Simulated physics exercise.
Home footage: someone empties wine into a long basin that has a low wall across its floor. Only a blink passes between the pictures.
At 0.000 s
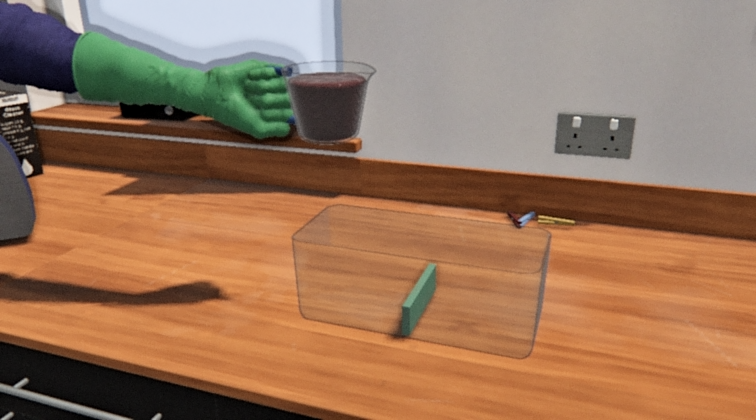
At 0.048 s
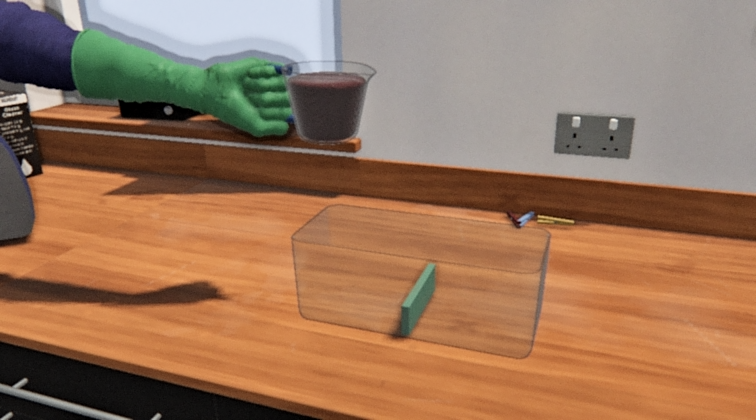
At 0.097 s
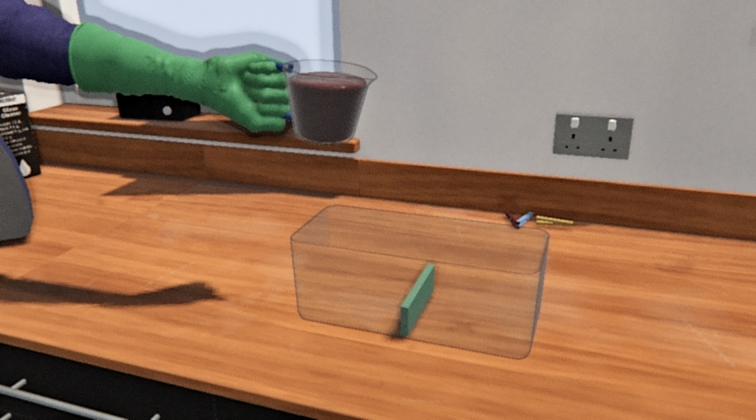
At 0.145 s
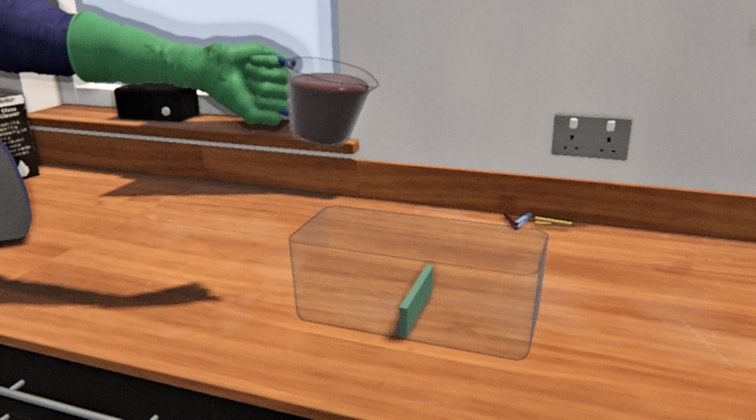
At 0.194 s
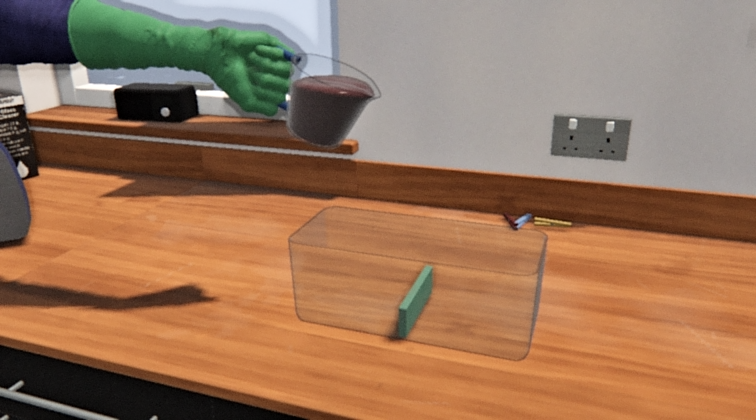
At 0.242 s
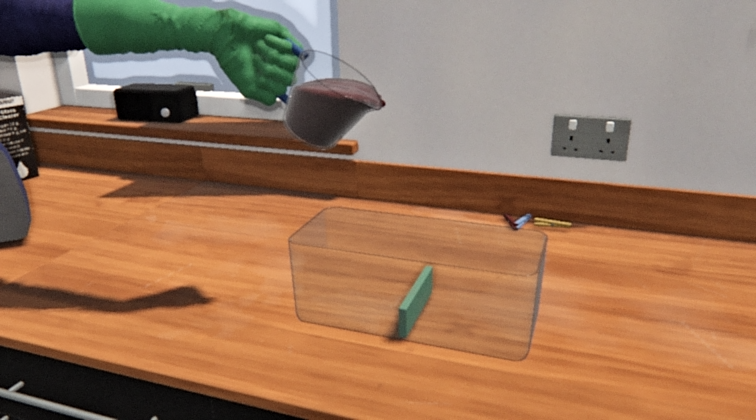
A green-gloved hand held a clear cup of dark red wine above a long see-through basin with a low green wall inside, then gradually tilted it to the right until the wine reached the rim.
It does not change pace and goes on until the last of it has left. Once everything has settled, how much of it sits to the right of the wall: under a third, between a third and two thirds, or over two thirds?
Once it settles, the part right of the wall is a third to two thirds, I'd say.
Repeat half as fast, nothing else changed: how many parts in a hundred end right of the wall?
It comes to near 70 per cent.
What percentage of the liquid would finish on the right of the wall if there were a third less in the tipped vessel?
About 15 per cent.
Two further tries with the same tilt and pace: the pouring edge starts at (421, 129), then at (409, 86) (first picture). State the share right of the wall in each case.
First try 95 %, second try 90 %.
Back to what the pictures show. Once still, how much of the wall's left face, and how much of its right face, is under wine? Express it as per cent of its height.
Left of the wall 30 %, right of the wall 20 %.
Then, 0.51 s in, the tilt is 96° and 37 per cent is still to pour, 3 is left of the wall and 20 right of it.
Then, 0.71 s in, the tilt is 106° and 3 per cent is still to pour, 42 is left of the wall and 43 right of it.
Then, 0.92 s in, the tilt is 106° and 0 per cent is still to pour, 53 is left of the wall and 43 right of it.
Then, 1.14 s in, the tilt is 106° and 0 per cent is still to pour, 53 is left of the wall and 44 right of it.
Finally, 54 per cent lies left of the wall, 44 right of it and 2 outside.
